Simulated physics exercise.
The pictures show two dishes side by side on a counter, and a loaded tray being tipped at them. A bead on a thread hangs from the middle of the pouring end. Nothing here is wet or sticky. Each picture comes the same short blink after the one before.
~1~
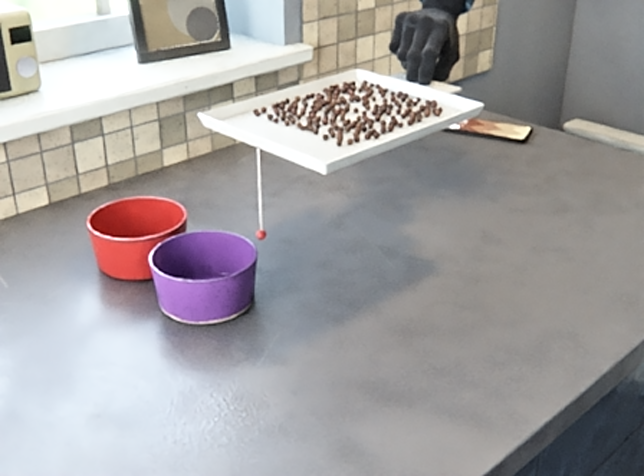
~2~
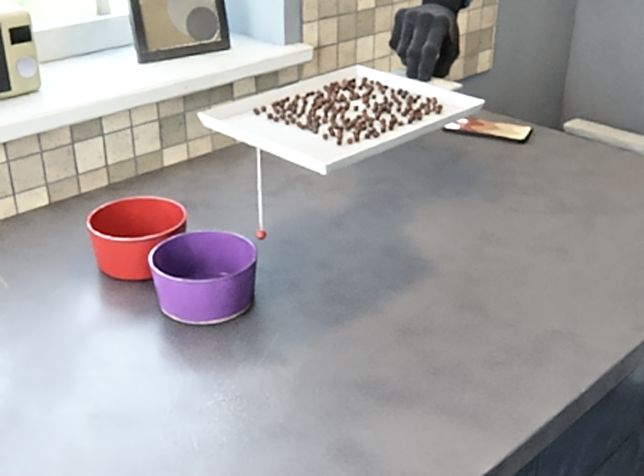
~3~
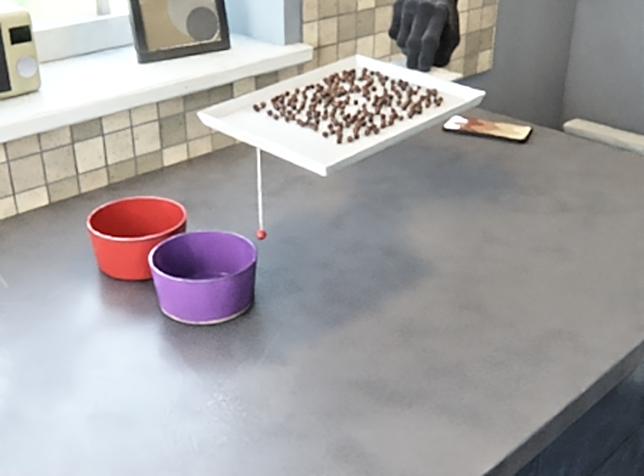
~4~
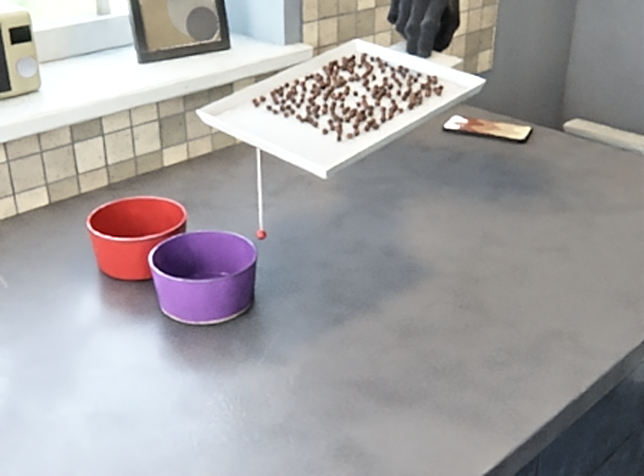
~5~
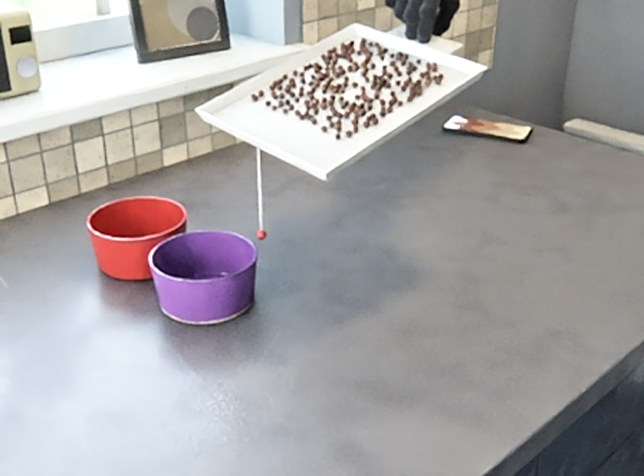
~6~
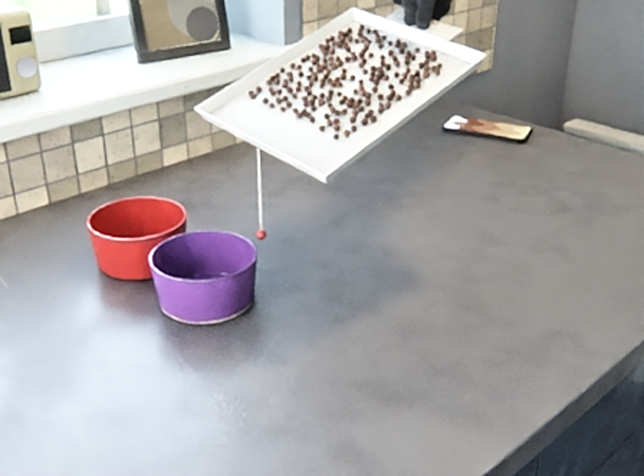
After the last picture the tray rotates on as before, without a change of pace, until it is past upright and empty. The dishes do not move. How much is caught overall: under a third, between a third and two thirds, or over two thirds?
Together they catch less than a third.
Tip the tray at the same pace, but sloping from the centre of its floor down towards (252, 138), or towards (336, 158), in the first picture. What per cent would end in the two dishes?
Near 70 % and 0 %.
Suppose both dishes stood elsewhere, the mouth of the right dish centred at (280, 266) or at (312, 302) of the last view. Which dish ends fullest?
At the first place the right dish, at the second the right dish.
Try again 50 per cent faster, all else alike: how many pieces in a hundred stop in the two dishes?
It comes to 0 per cent or so.
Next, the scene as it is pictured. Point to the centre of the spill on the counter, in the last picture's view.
At about (307, 343).
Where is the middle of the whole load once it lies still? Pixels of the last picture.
Around (302, 342).
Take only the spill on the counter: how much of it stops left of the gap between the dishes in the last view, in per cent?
About 0 per cent.
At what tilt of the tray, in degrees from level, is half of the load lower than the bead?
At some 80 degrees.
Soon after the last picture, tray tipped steeply; about half on the tray; a stray few in the right dish; a small part outside both; about a quarter in the air.
A little later, tray tipped right over; a stray few on the tray; a stray few in the right dish; most outside both; about a quarter in the air.
Later still, tray tipped past a quarter turn; a small part in the right dish; nearly all outside both.
At rest, tray tipped past a quarter turn; a small part in the right dish; none in the left dish; nearly all outside both.
